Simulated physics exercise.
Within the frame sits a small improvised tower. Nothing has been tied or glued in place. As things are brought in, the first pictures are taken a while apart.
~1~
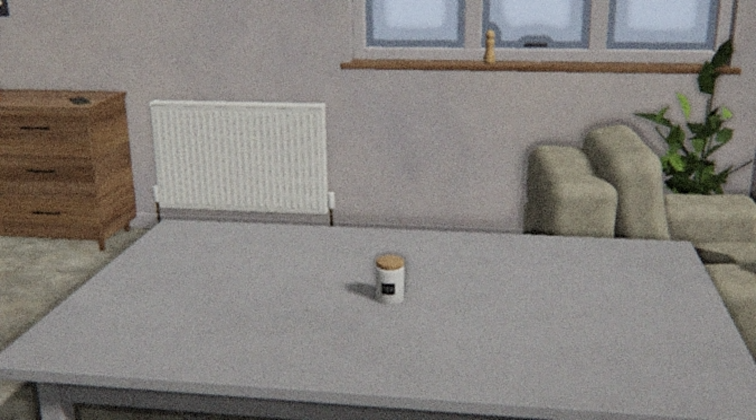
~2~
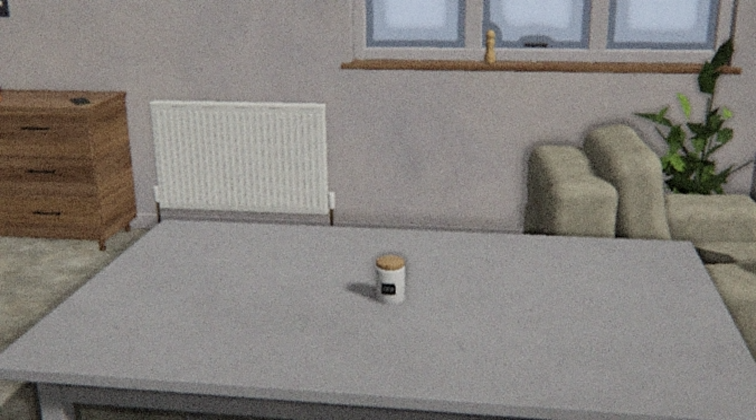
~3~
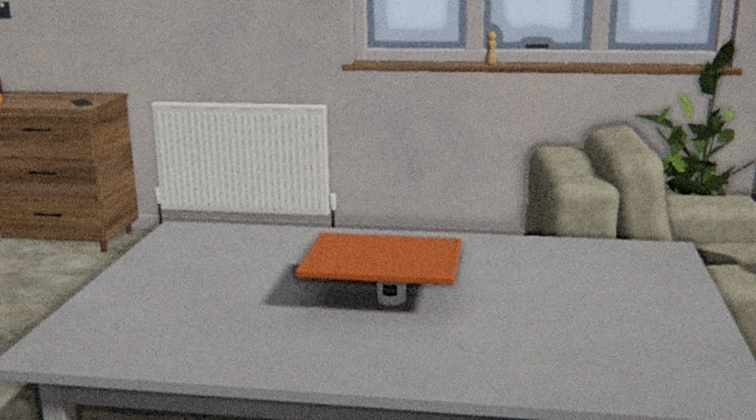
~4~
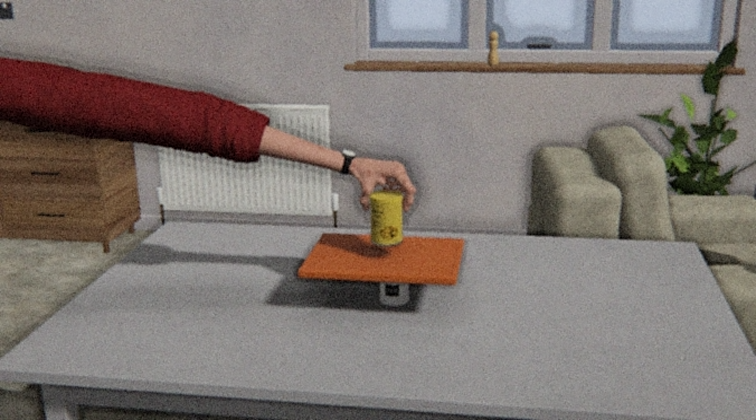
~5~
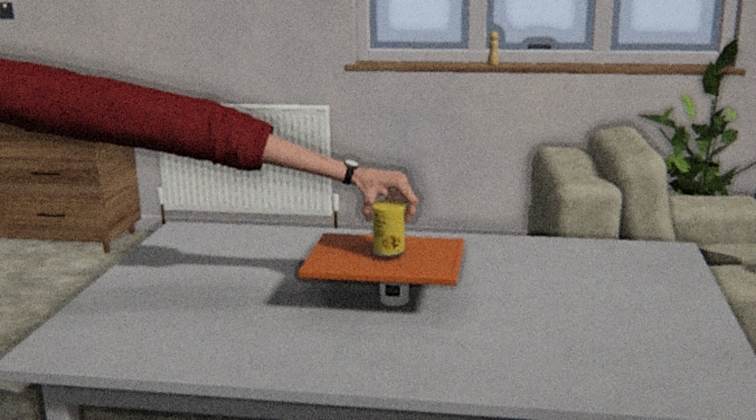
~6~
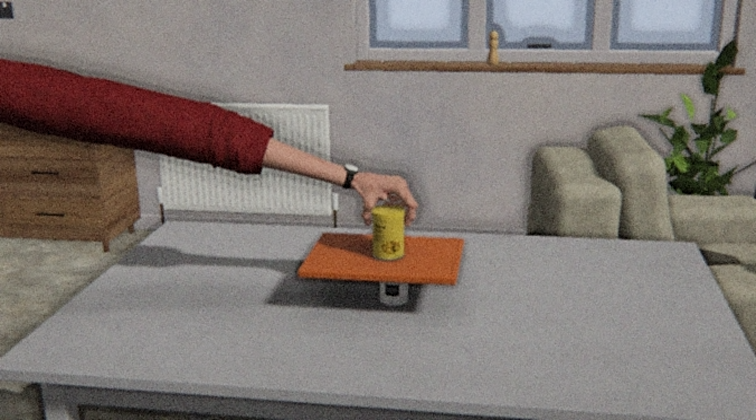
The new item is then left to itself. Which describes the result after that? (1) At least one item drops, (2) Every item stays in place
2, every item stays in place.
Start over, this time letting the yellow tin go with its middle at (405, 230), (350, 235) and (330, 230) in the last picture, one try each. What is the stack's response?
The stack remains standing the first time, tumbles down the second time, and tumbles down the third time.
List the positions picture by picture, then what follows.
The last thing is not in view yet, in the first picture.
The last thing is not in view yet, in the second picture.
The last thing is not in view yet; orange lid (382, 257), in the third picture.
On its way; yellow tin (386, 218); orange lid (385, 257), in the fourth picture.
On its way; yellow tin (389, 228); orange lid (385, 258), in the fifth picture.
In place under the hand; yellow tin (388, 233); orange lid (384, 257), in the sixth picture.
Then, 0.20 s later than the last frame, all is still.
Then, 0.40 s later than the last frame, yellow tin resting near (388, 233).
When it is over, all 3 as before. End places, in pixels of the last picture, yellow tin near (388, 233). The stack keeps its balance.
